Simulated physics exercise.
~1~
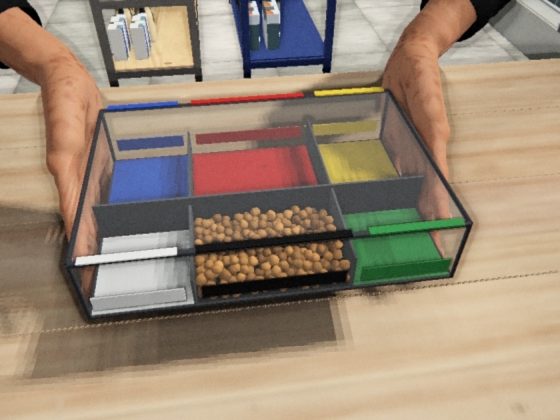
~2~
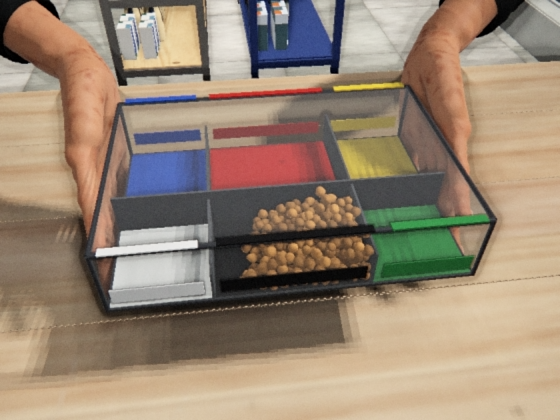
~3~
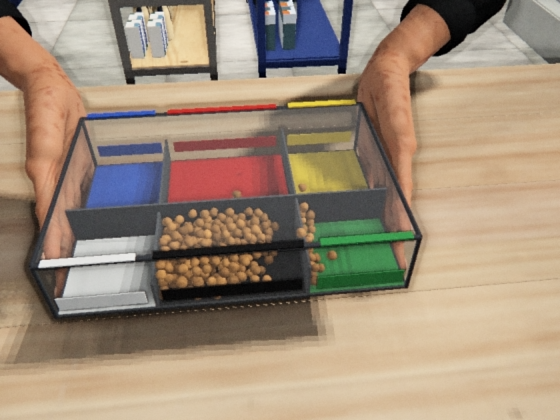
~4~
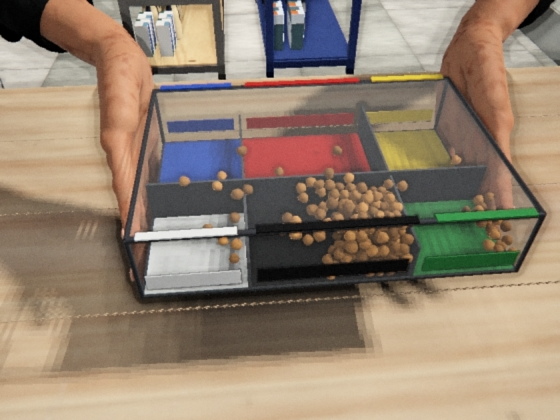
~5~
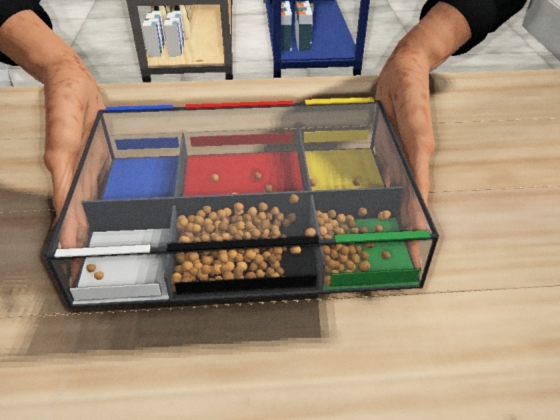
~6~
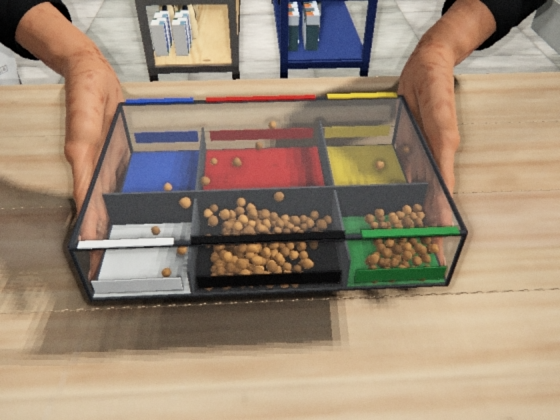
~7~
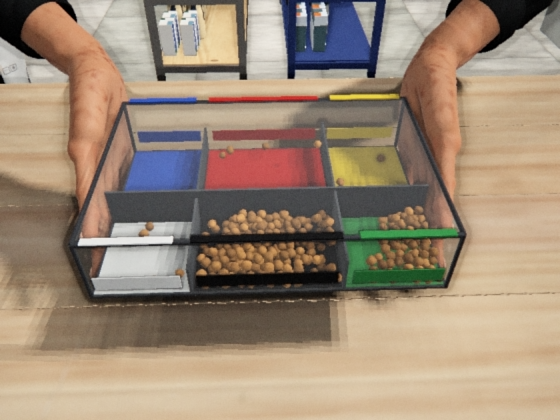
On a pale wooden table, seen from in front and slightly above, two hands hold a clear-lidded box, with a wooden stand and a blue stand on the tiled floor behind. Blue, red and yellow compartments line the back, with white, black and green ones in front, and round brown chickpeas fill the black one. The hands shift the box right, left, farther right, then left again, and chickpeas scatter over the partitions. The box moves right once more and stops. Most chickpeas remain in black, many lie in green, and a few sit in white, red and yellow.
